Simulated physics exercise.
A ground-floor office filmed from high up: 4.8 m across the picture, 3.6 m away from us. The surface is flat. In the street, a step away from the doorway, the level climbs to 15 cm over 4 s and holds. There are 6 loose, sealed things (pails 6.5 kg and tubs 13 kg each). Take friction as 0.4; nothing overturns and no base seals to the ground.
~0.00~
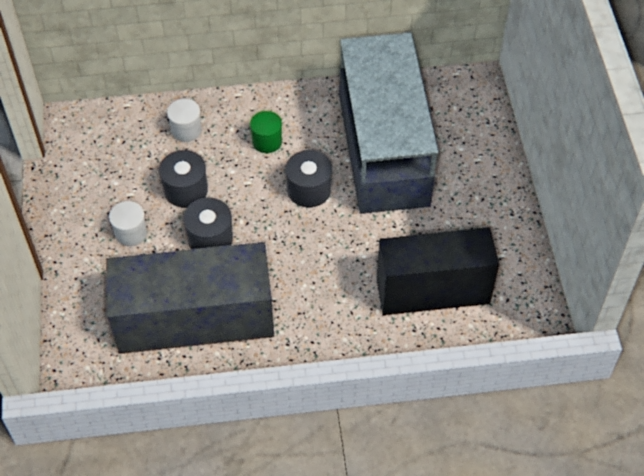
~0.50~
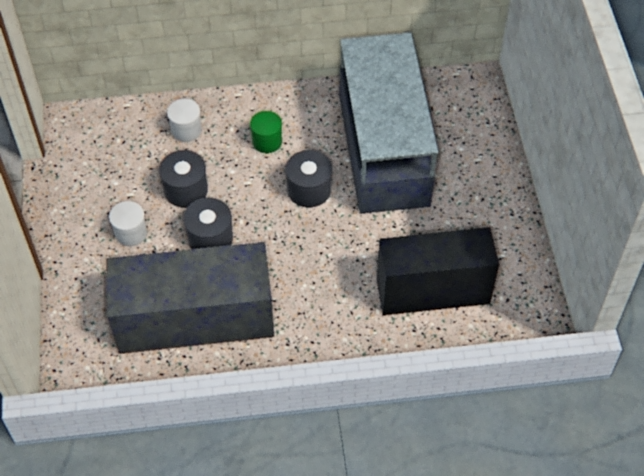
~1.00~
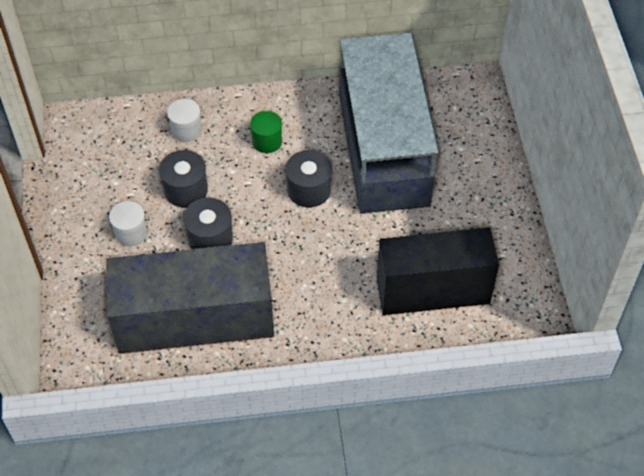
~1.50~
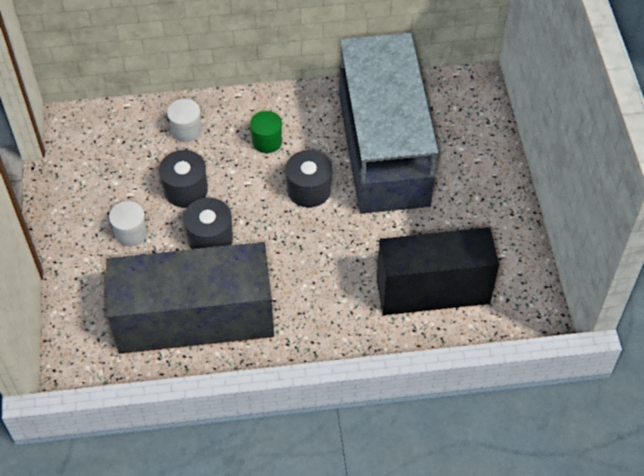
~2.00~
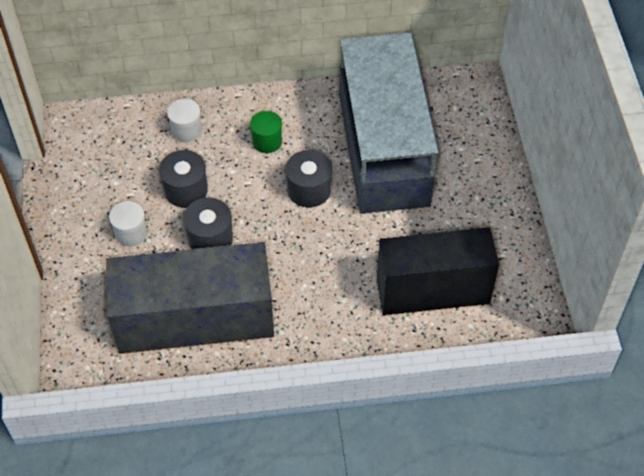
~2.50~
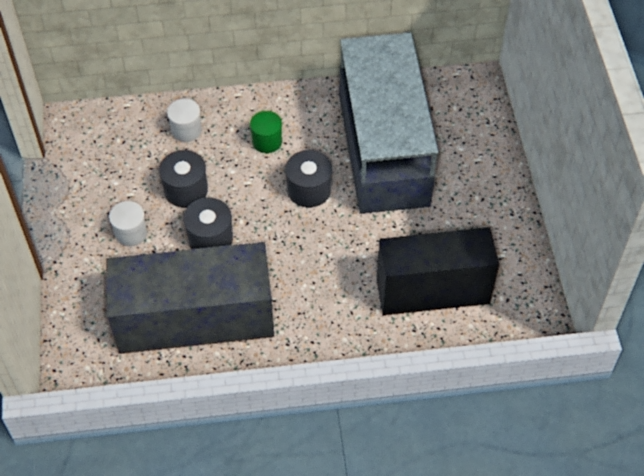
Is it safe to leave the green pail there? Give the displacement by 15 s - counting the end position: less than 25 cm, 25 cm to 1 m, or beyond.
The green pail moves a short way.
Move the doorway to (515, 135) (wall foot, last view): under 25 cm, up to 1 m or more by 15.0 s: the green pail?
In that case the green pail barely shifts.
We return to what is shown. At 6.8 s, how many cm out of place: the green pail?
About 5 cm.
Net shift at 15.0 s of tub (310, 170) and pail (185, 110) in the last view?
In that order: 150 cm, 150 cm.
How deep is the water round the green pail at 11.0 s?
Roughly 11 cm.
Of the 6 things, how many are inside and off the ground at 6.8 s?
I count 0.
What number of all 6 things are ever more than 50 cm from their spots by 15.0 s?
6 of them.
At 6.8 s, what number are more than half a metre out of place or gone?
I count 4.
After 3.5 s the green pail is near (266, 123), 0.0 m from its start, aground; 0 afloat.
After 6.8 s the green pail is near (272, 123), 0.1 m from its start, aground; 0 afloat.
After 11.0 s the green pail is near (316, 88), 0.7 m from its start, afloat; 3 afloat.
After 15.0 s the green pail is near (327, 96), 0.7 m from its start, afloat; 4 afloat.
